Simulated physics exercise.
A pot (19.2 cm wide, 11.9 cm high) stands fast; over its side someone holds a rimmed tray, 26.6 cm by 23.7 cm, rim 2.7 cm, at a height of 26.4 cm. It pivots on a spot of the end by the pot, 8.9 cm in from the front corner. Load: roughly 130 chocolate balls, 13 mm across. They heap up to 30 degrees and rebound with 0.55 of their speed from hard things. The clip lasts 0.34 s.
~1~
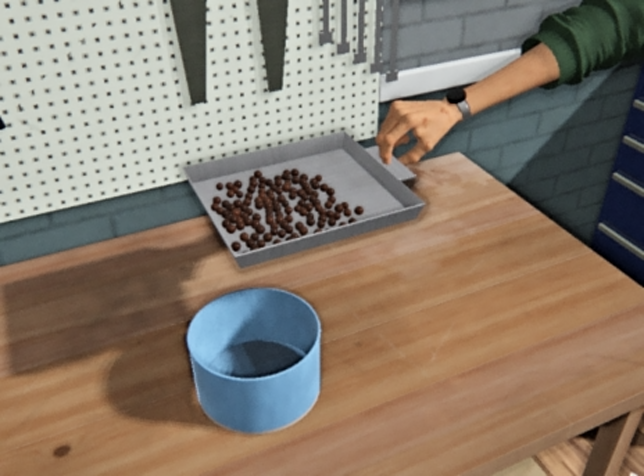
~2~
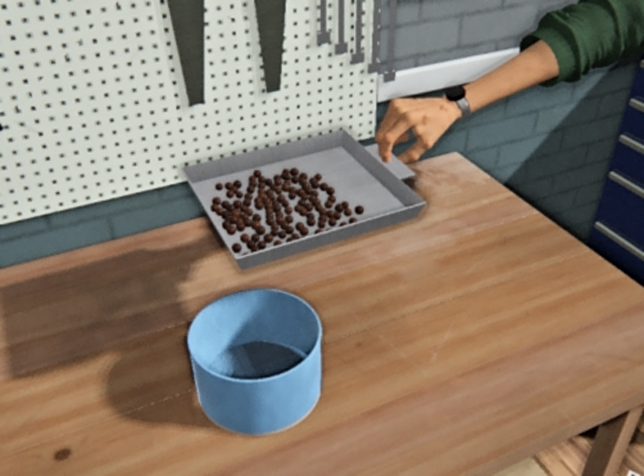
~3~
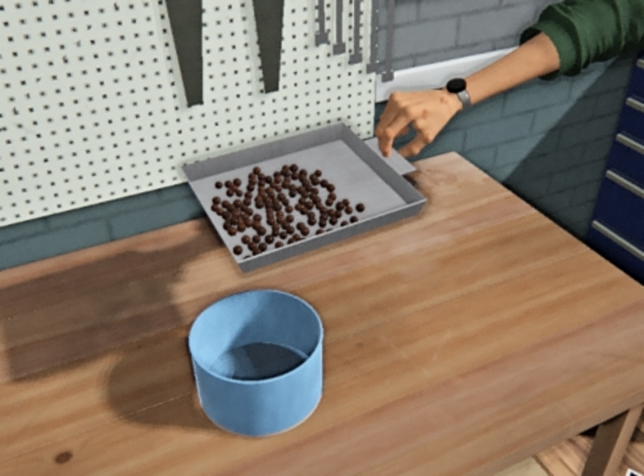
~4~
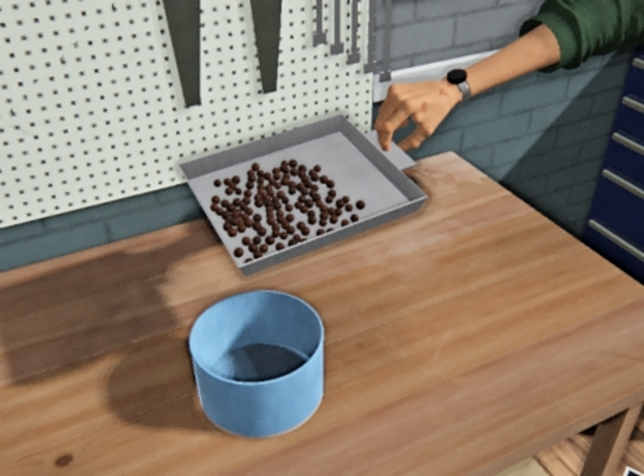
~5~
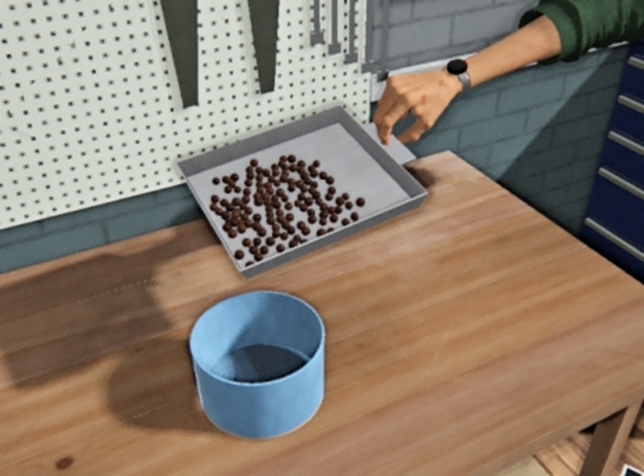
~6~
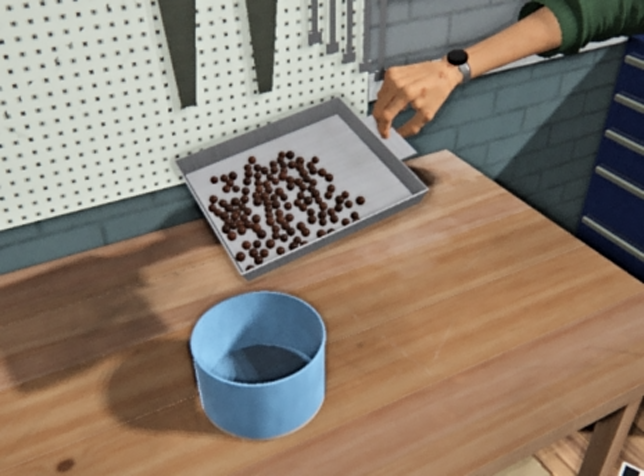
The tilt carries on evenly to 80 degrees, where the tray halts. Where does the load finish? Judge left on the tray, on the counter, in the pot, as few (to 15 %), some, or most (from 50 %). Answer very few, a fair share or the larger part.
Left on the tray: Very few; on the counter: Very few; in the pot: The larger part.
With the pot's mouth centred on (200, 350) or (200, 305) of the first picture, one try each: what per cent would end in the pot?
About 85 and 0 per cent.
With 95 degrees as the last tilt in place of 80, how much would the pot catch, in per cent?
Then about 100 per cent.
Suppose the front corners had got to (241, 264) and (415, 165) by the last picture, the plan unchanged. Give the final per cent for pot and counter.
Pot 60, counter 40.
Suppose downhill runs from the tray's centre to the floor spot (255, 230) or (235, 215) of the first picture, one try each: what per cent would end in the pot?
About 85 and 20 per cent.
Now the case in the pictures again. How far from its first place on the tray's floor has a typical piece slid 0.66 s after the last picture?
Some 4 cm.
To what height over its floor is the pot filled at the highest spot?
Some 3.0 cm.
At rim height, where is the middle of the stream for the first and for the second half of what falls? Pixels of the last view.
At about (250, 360), then at (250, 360).
Then, 0.66 s after the last picture, tilt 45 degrees; the tray holds 100 %, the pot 0 %.
Then, 1.09 s after the last picture, tilt 65 degrees; the tray holds 100 %, the pot 0 %.
Then, 1.61 s after the last picture, tilt 80 degrees; the tray holds 35 %, the pot 45 %.
In the end, tray 5 %, counter 0 %, pot 95 %.
